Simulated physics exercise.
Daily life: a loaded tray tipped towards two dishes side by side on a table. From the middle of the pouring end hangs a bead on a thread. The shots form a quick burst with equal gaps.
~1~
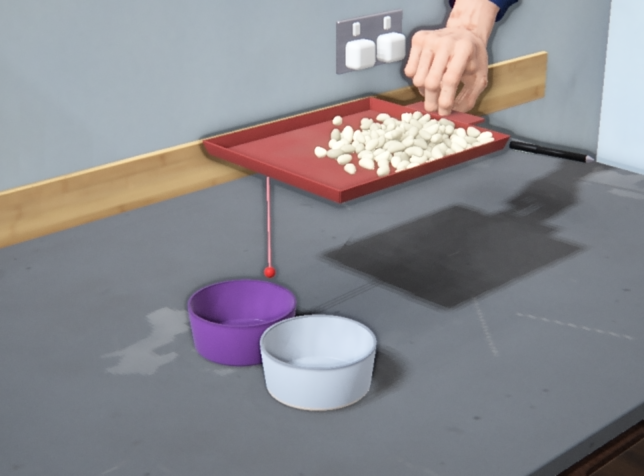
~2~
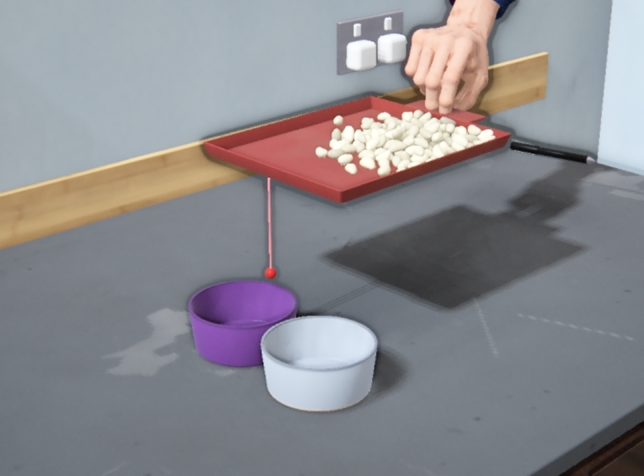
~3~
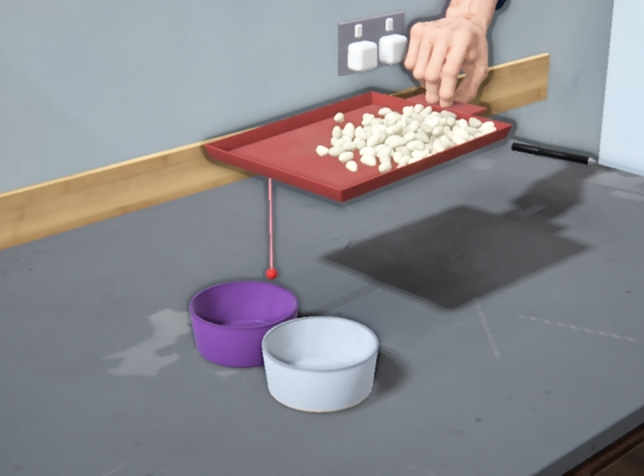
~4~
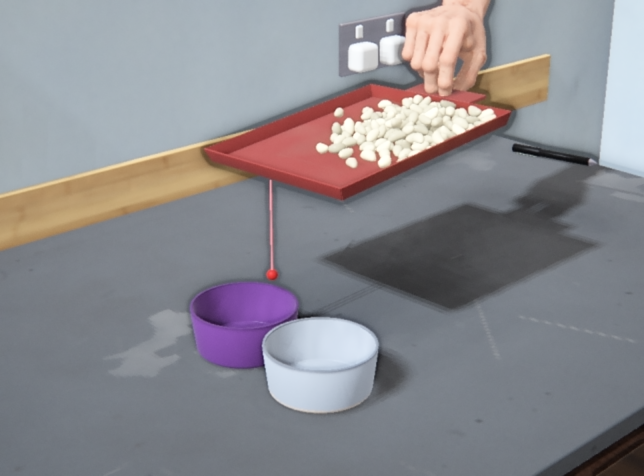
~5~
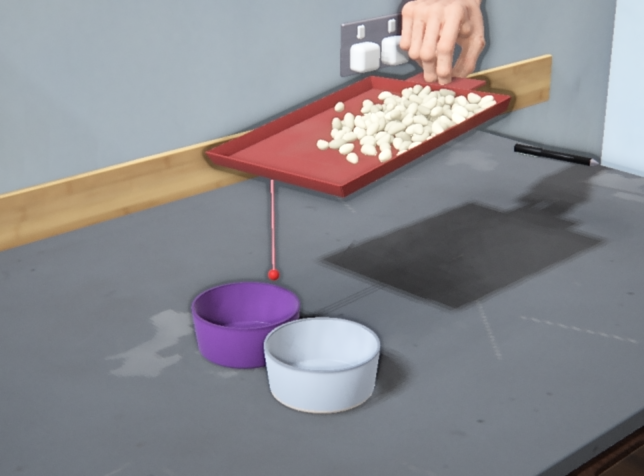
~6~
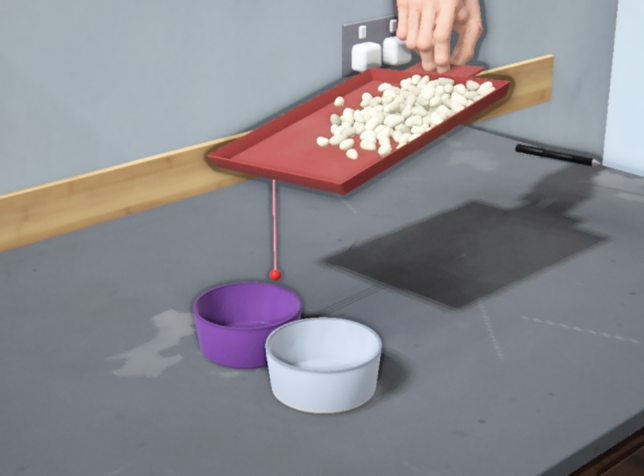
The video shows a hand holding a red tray of white beans above a purple dish and a white dish, then slowly raising its far end so the tray tilts slightly, while a red bead hangs nearly still beneath it.
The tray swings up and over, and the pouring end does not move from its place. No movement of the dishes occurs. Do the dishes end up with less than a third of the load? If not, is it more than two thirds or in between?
What lands in the dishes is going to come short of one third of the load.
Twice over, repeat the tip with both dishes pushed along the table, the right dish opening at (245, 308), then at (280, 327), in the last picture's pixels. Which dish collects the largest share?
First try: The left-hand one. Second try: The left-hand one.
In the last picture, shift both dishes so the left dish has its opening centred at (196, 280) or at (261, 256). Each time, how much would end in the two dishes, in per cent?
You'd get 70 in a hundred the first time and 20 in a hundred the second.
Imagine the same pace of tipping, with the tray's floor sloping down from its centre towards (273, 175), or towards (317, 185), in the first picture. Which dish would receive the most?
Try one: Left-side dish; try two: Right-side dish.
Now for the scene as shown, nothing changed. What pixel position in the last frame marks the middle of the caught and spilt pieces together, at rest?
The centre ends up roughly at (190, 307).
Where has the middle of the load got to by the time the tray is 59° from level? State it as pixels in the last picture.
The middle of the load sits near (238, 161).
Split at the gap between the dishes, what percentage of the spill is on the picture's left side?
Roughly 100 percent.
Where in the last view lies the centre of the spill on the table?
Their middle ends up at roughly (187, 301).
Soon, tray tipped steeply; about two thirds on the tray; a stray few in the left dish; about a quarter outside both; a small part in the air.
A while on, tray tipped right over; about a quarter in the left dish; most outside both; a stray few in the air.
Towards the end, tray tipped past a quarter turn; about a quarter in the left dish; most outside both.
Finally, tray tipped past a quarter turn; none in the right dish; about a quarter in the left dish; most outside both.
